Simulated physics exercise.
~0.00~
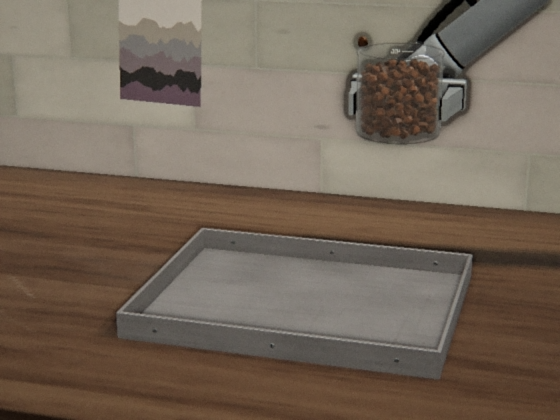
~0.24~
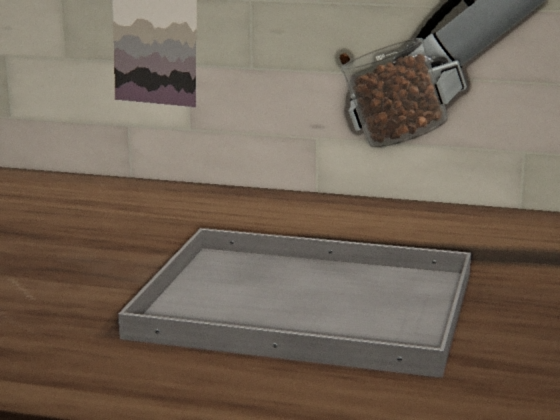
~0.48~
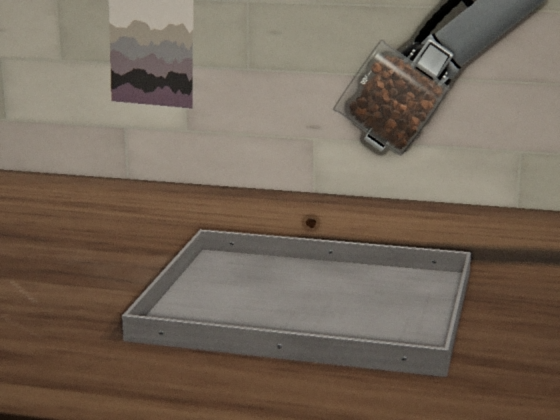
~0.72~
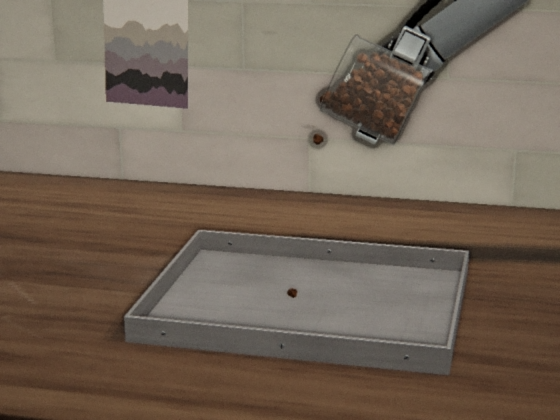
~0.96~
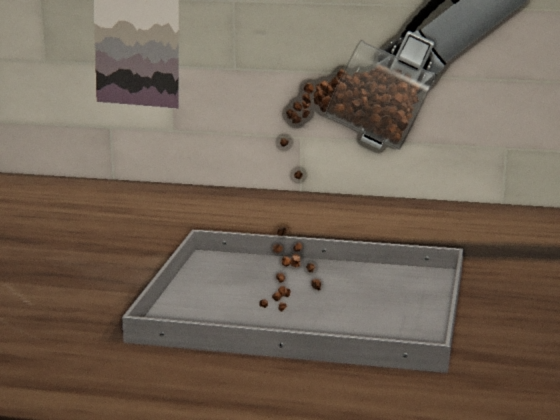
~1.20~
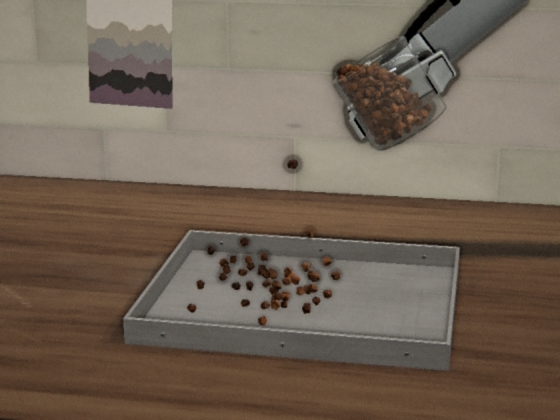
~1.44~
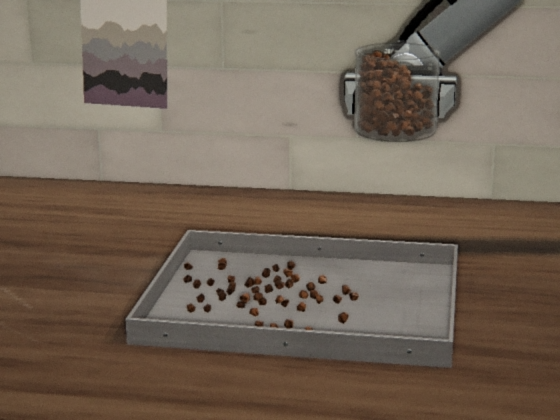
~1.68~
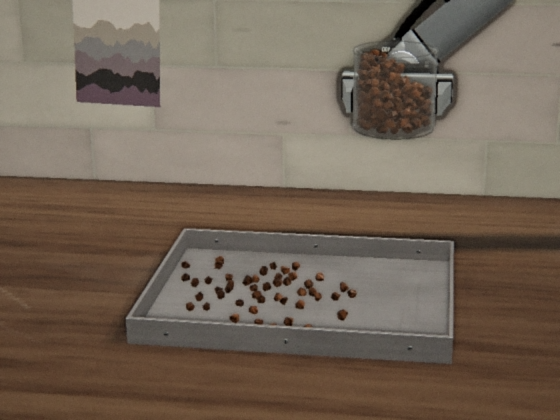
A grey robot arm at the upper right grips a clear cup of reddish-brown pellets above a wooden counter, seen from the front and slightly above. Below sits a shallow grey tray, with a pale tiled wall and a wavy-patterned print behind. The arm tips the cup to the left, and a stray pellet or two drop toward the tray. As the cup leans further, a stream spills over its rim, and pellets scatter across the tray. The arm then turns the cup upright, leaving most pellets inside and a small share spread over the tray.
